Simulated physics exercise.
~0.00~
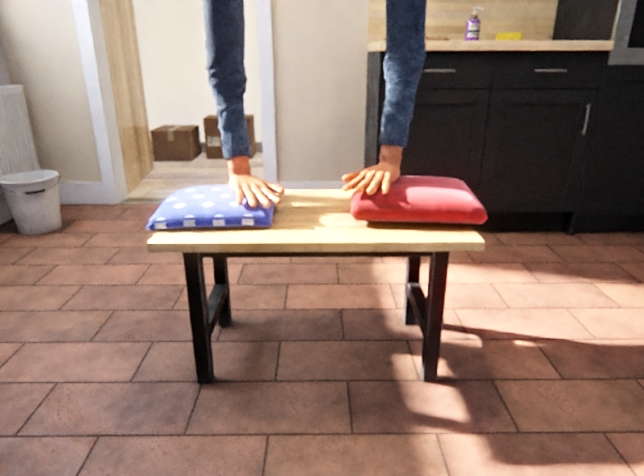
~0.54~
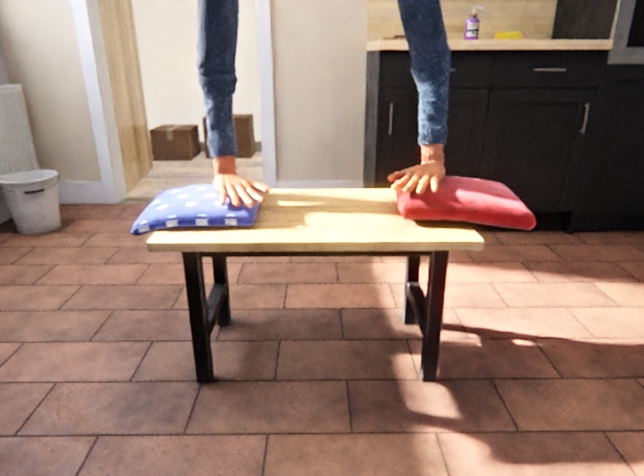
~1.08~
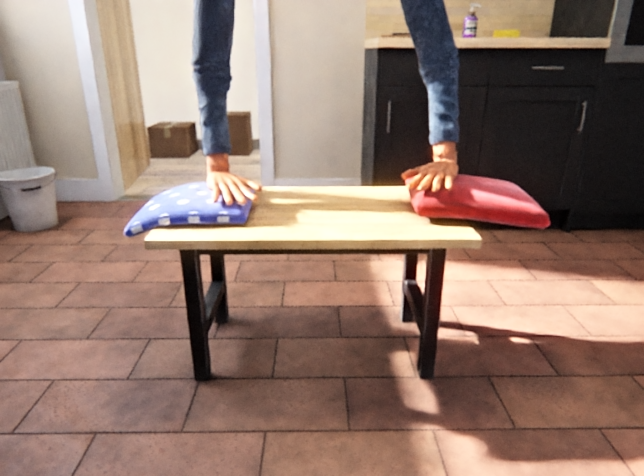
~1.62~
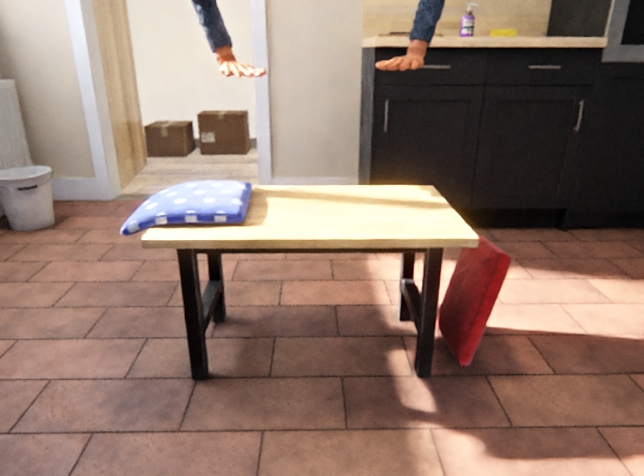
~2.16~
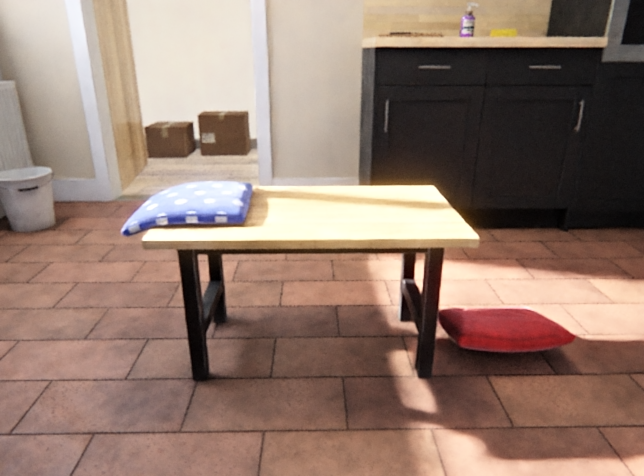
The clip opens on a low wooden table with black legs, where two hands press down on a blue patterned seat pad at left and a red cushion at right. The hands push the two apart, sliding the pad toward the left end and the cushion out over the right end. Then the hands let go and lift away, and the overhanging red cushion tips off the edge and drops beside the table leg. It ends lying flat on the tiled floor to the right, while the blue pad stays in place on the tabletop.
